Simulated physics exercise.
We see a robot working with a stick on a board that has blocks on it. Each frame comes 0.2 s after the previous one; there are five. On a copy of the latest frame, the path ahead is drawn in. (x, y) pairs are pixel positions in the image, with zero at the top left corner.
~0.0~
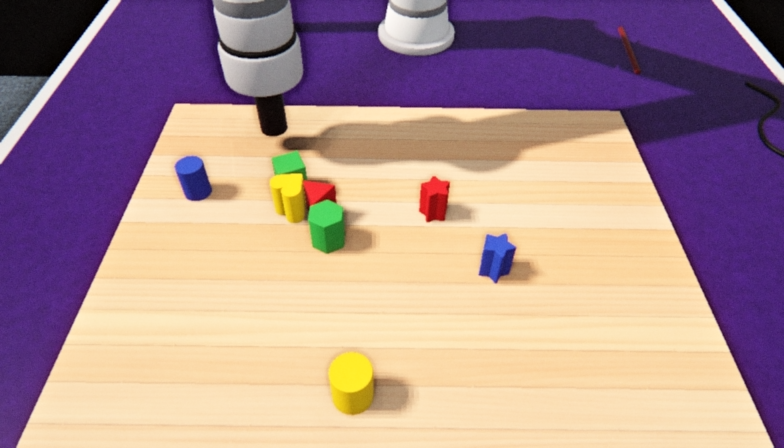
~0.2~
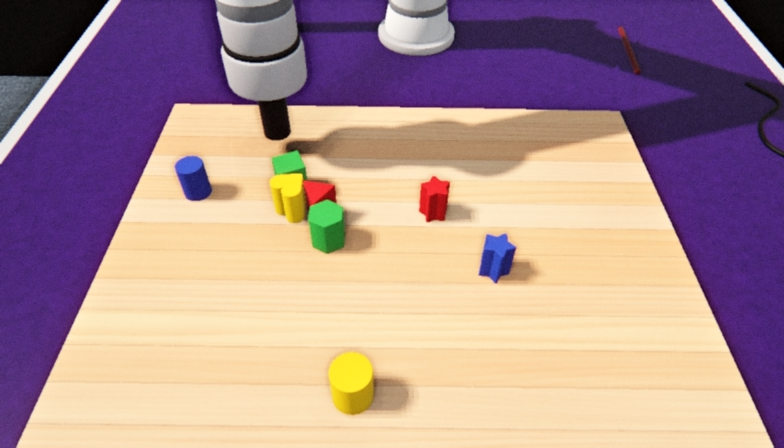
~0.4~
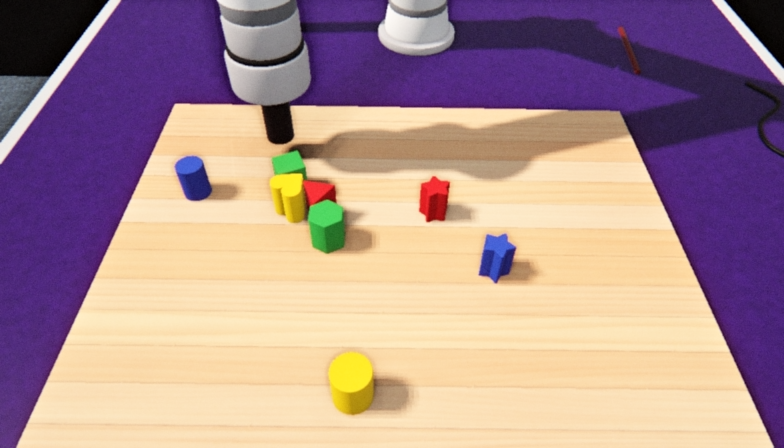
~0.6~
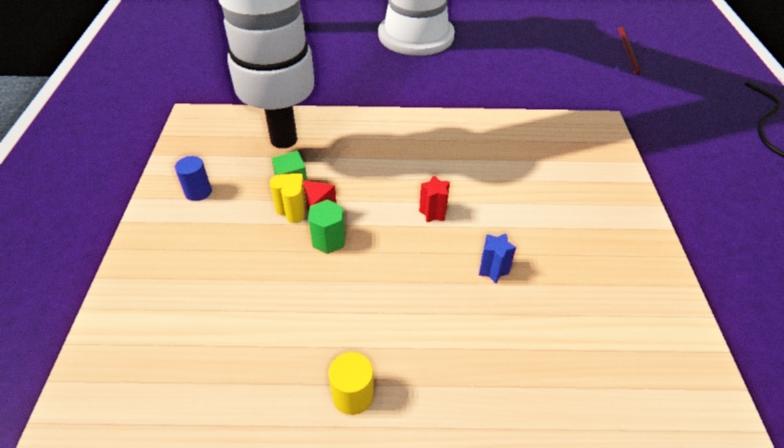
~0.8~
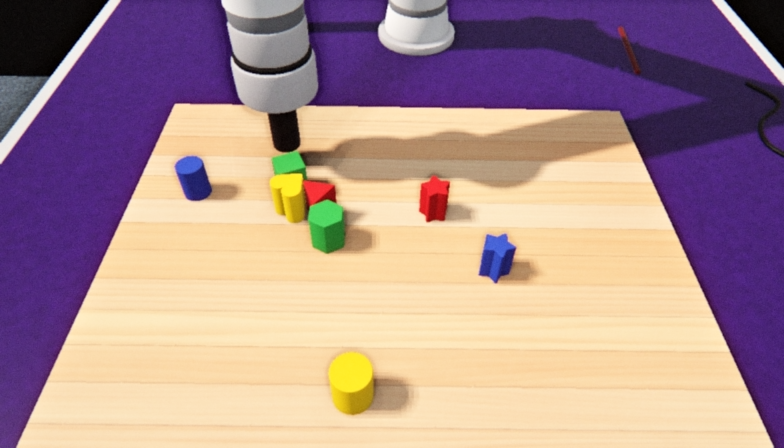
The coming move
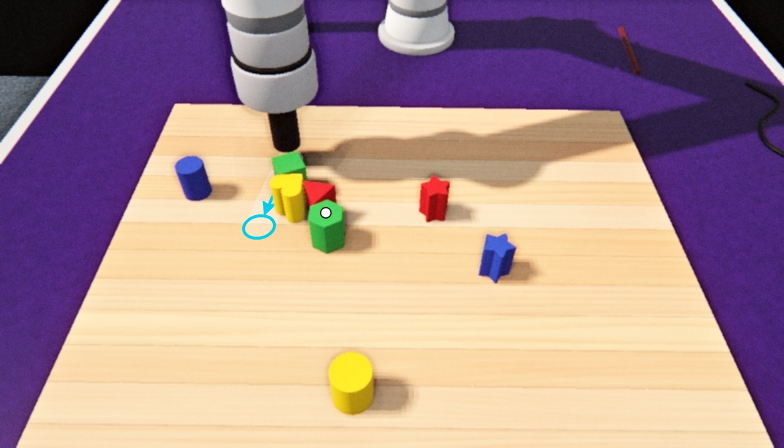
The footage shows a robot arm with a dark stick moving slightly down and to the right near the upper left of a wooden board, approaching a cluster of green, yellow and red blocks, while all the blocks stay still.
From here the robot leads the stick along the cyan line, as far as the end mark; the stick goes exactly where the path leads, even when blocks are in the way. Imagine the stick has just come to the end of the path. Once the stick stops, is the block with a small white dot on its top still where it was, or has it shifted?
At the end of the path, the block with a small white dot on its top has moved off its old spot.
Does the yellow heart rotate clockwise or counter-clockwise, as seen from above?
Counterclockwise rotation.
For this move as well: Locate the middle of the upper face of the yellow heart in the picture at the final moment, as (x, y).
Just about (302, 221).
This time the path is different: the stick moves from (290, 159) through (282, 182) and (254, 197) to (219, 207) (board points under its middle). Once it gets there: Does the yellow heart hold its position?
In short: No.
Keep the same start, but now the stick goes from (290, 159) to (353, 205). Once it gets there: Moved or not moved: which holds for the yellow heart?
The yellow heart moves.
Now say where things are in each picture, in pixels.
Tip of the stick (274, 129), middles of tops, yellow heart (288, 183), green square piece (288, 162), red triangular piece (317, 189), green six-sided block (326, 213), in the first frame.
Stick (278, 133), nothing pushed, in the second frame.
Stick (281, 137), nothing pushed, in the third frame.
Stick (284, 141), nothing pushed, in the fourth frame.
Stick (287, 144), yellow heart (288, 183), green square piece (288, 162), red triangular piece (317, 189), green six-sided block (326, 213), in the fifth frame.
The line goes from (290, 159) directly to (259, 227); the dot is on the green six-sided block.
The first path, step by step. One third of the way, stick (277, 166); yellow heart (289, 189), turned 15° anticlockwise; green square piece (287, 170).
Two thirds of the way, stick (267, 188); yellow heart (296, 207), turned 45° anticlockwise; green square piece (283, 189), turned 25° anticlockwise; red triangular piece (319, 191); green six-sided block (332, 217).
At the end, stick (256, 212); yellow heart (302, 221), turned 65° anticlockwise; green square piece (280, 208), turned 45° anticlockwise; red triangular piece (319, 191); green six-sided block (341, 222), turned 25° anticlockwise.
